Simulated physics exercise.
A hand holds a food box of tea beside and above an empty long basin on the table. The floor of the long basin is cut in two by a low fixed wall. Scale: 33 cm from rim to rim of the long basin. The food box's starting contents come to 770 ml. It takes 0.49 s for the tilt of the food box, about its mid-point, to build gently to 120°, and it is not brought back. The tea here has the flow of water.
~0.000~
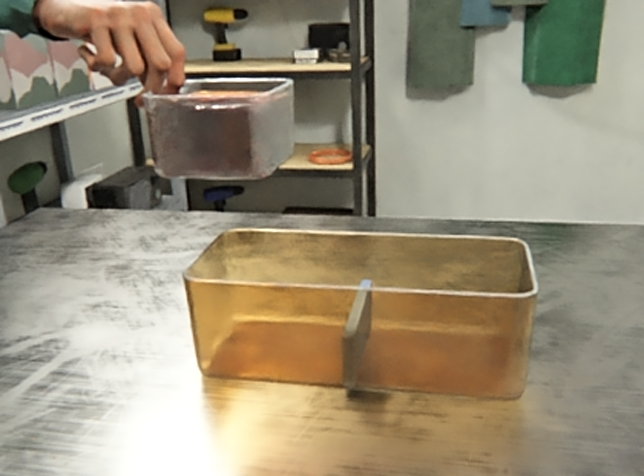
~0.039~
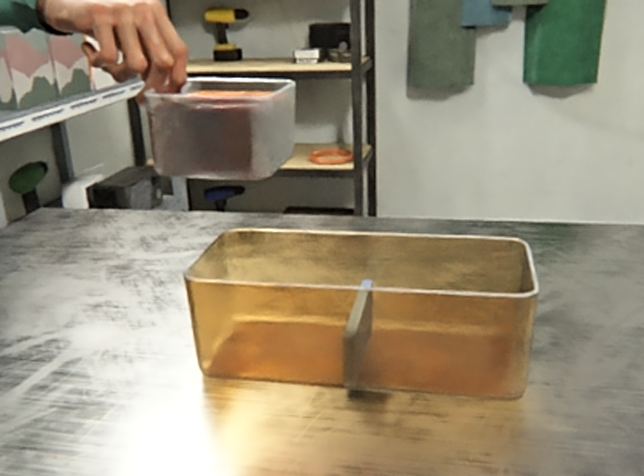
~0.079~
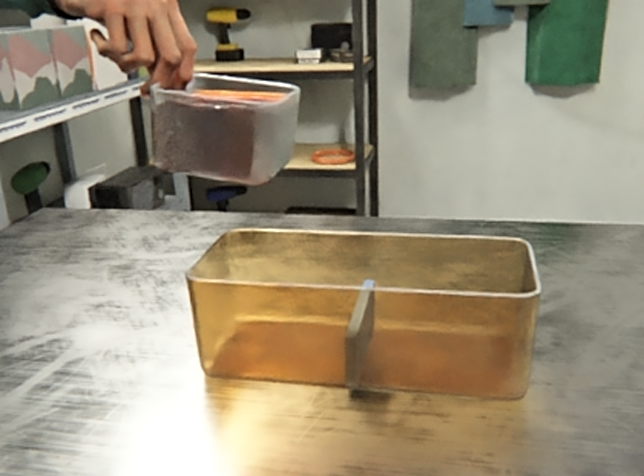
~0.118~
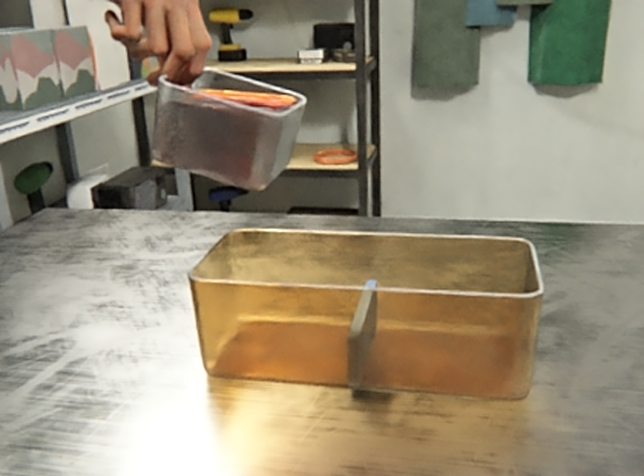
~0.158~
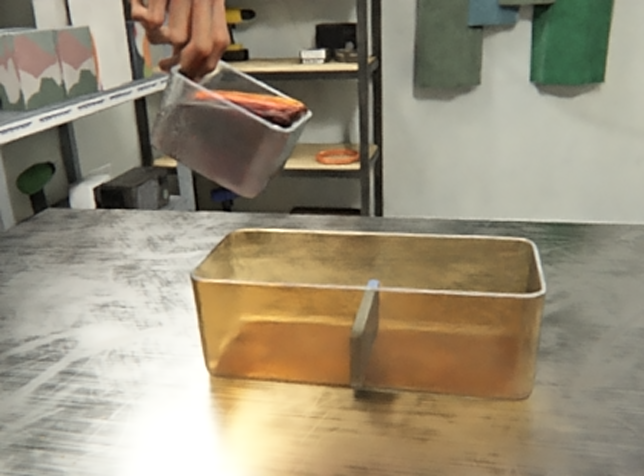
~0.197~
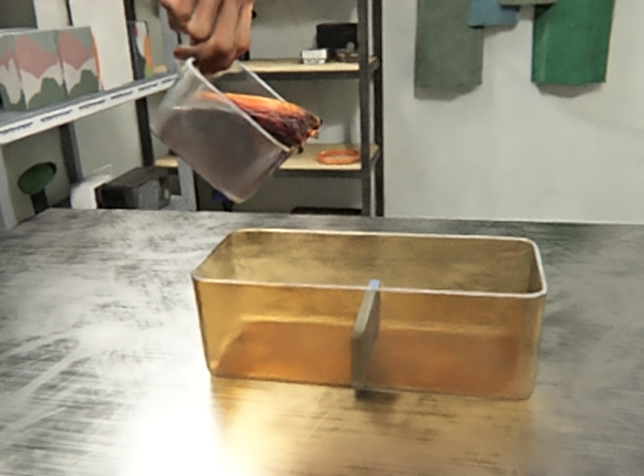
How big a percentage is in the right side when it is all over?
Roughly 23 per cent is in the right side.
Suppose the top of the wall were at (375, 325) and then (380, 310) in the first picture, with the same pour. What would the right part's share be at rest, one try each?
The first gives near 30 per cent and the second near 10 per cent.
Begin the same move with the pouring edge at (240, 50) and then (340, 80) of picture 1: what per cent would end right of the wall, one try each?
About 10 %, then about 75 %.
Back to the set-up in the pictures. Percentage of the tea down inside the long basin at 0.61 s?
Around 88 in a hundred.
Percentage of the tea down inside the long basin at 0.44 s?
Fraction in basin: Approx. 50%.
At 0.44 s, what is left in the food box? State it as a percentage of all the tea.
Close to 14 in a hundred.
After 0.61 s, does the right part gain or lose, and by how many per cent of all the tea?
It rises by about 4.
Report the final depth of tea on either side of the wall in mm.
Final reading - left some 26 mm, right some 8 mm.
By 0.44 s the tilt is 116° and 14 per cent is still to pour, 32 is left of the wall and 17 right of it.
By 0.61 s the tilt is 120° and 1 per cent is still to pour, 69 is left of the wall and 19 right of it.
By 0.79 s the tilt is 120° and 0 per cent is still to pour, 65 is left of the wall and 22 right of it.
By 0.99 s the tilt is 120° and 0 per cent is still to pour, 69 is left of the wall and 23 right of it.
At rest 69 per cent lies left of the wall, 23 right of it and 7 outside.
